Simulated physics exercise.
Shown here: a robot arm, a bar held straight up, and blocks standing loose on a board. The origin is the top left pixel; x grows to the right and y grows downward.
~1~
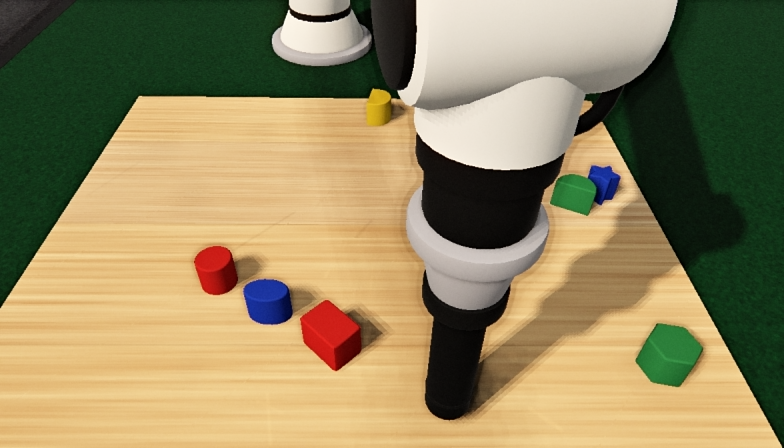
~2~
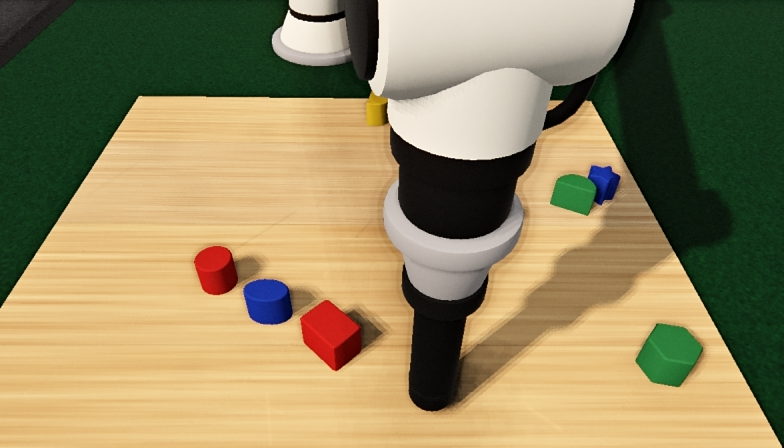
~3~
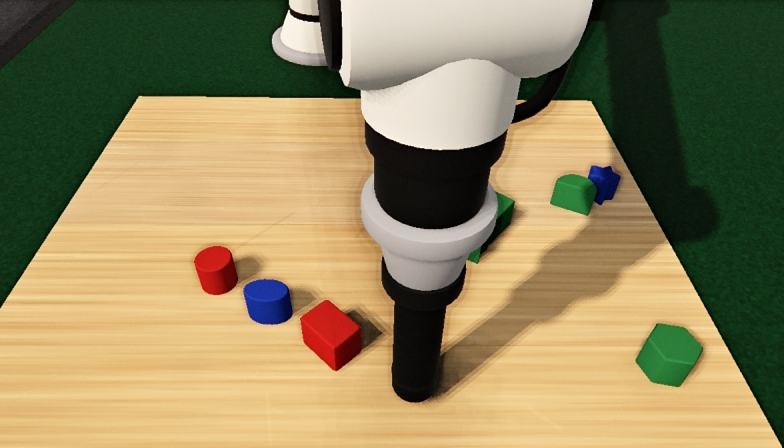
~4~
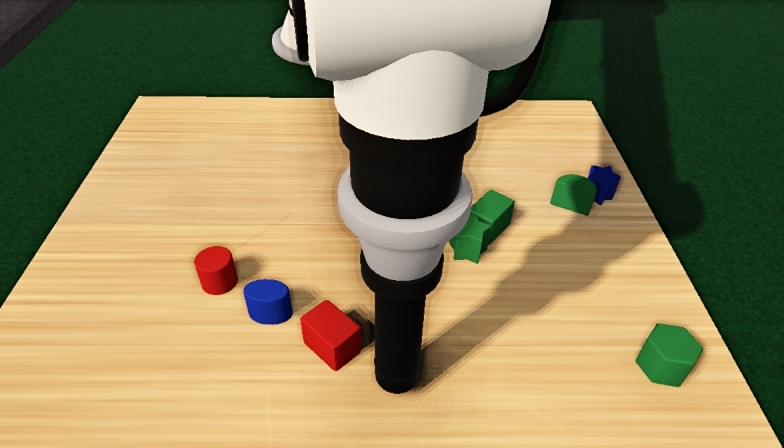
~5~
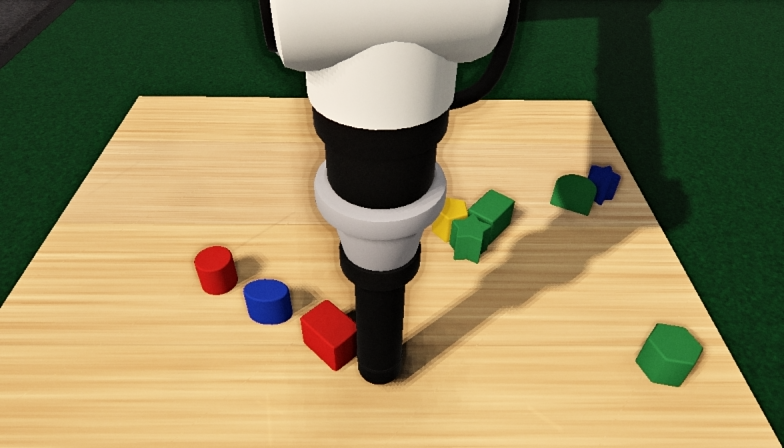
A robot arm holding a black bar upright slides it leftward and slightly away across a wooden board scattered with colored blocks. As it moves, green blocks and then a yellow one come into view behind it, and the bar ends close beside the red block, with the blocks staying in place.
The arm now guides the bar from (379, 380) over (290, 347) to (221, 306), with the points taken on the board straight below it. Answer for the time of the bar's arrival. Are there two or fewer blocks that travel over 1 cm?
It seems so.
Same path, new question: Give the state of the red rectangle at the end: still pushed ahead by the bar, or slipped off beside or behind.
When the path is over, you would find the red rectangle off to the side or behind the bar.
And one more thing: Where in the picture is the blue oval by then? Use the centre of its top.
It sits at (247, 264).
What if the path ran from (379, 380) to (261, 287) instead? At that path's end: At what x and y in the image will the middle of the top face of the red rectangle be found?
Close to (213, 258).
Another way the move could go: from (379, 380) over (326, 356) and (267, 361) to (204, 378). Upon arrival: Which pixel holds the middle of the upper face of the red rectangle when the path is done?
The centre of its top face lies at (284, 294).
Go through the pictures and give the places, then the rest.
Lower end of the bar at (447, 401), tops of blocks, red disc at (213, 257), blue oval at (266, 289), red rectangle at (330, 322), in the first frame.
Bar at (430, 393), blocks as before, in the second frame.
Bar at (414, 384), blocks as before, in the third frame.
Bar at (397, 376), blocks as before, in the fourth frame.
Bar at (379, 367), red disc at (213, 257), blue oval at (266, 289), red rectangle at (330, 322), in the fifth frame.
On the path given first. One third of the way, bar at (316, 347); blue oval at (260, 284), turned 25° anticlockwise; red rectangle at (300, 300), turned 35° clockwise.
Two thirds of the way, bar at (261, 321); blue oval at (255, 277), turned 65° anticlockwise; red rectangle at (289, 280), turned 70° clockwise.
At the end, bar at (217, 293); red disc at (211, 255); blue oval at (247, 264); red rectangle at (289, 279), turned 75° clockwise.
